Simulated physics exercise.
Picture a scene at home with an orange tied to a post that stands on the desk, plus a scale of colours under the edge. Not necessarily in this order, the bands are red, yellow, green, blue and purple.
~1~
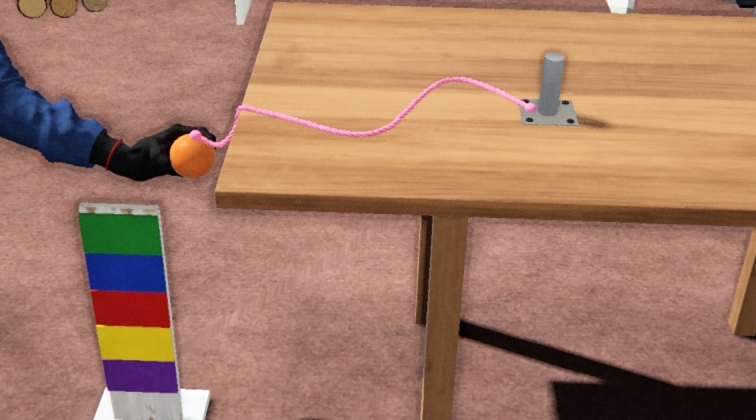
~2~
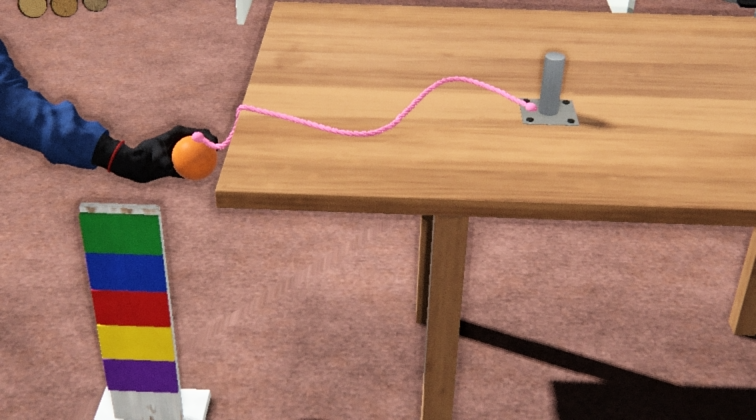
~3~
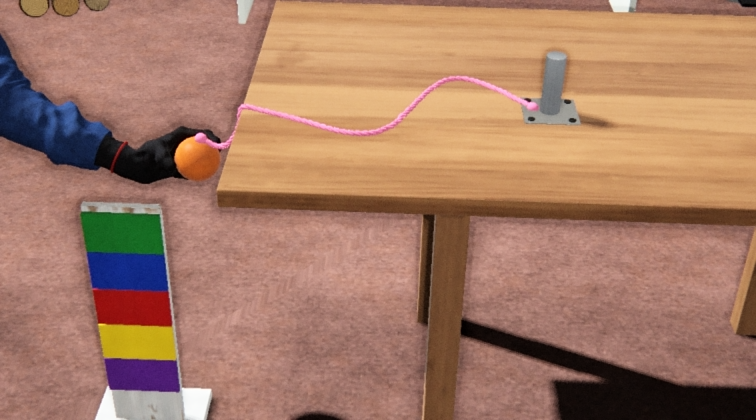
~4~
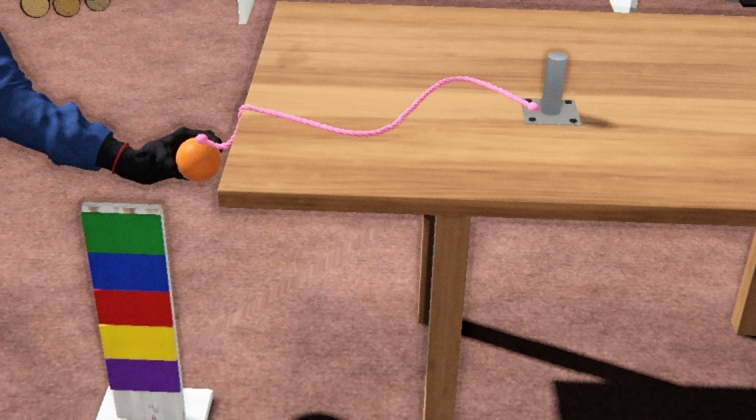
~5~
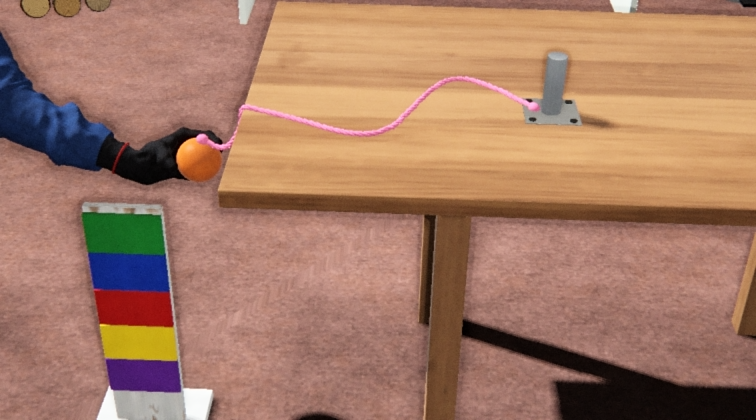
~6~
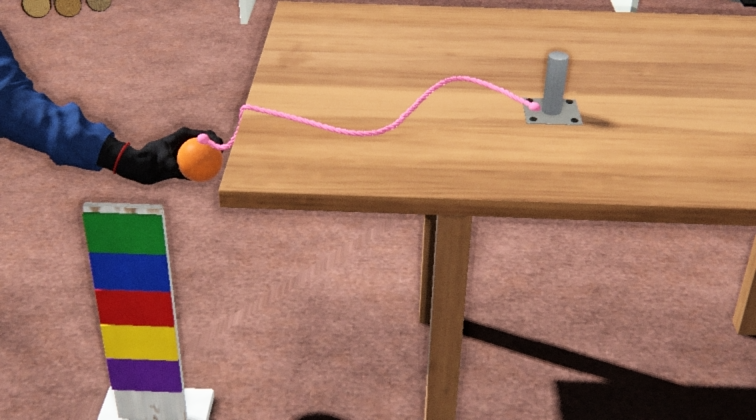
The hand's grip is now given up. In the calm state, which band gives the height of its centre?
The blue band gives it.
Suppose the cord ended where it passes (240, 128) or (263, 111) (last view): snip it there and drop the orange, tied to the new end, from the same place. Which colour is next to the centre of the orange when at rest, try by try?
Cut one gives green; cut two gives higher than all five.
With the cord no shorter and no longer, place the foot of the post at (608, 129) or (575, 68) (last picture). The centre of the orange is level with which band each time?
First try: Green; second try: Green.
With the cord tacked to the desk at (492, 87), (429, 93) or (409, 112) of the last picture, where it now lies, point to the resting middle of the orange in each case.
Near (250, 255), then (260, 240), then (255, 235).
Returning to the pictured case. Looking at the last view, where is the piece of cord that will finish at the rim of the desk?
It's the one at (336, 130).
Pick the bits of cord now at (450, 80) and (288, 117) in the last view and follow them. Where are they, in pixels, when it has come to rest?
Final spots: (424, 103), then (248, 146).
Soon after, orange near (295, 268); level with blue.
Then, orange near (230, 261); level with blue.
At rest, orange near (248, 265); level with blue. Its middle rests at the blue band.
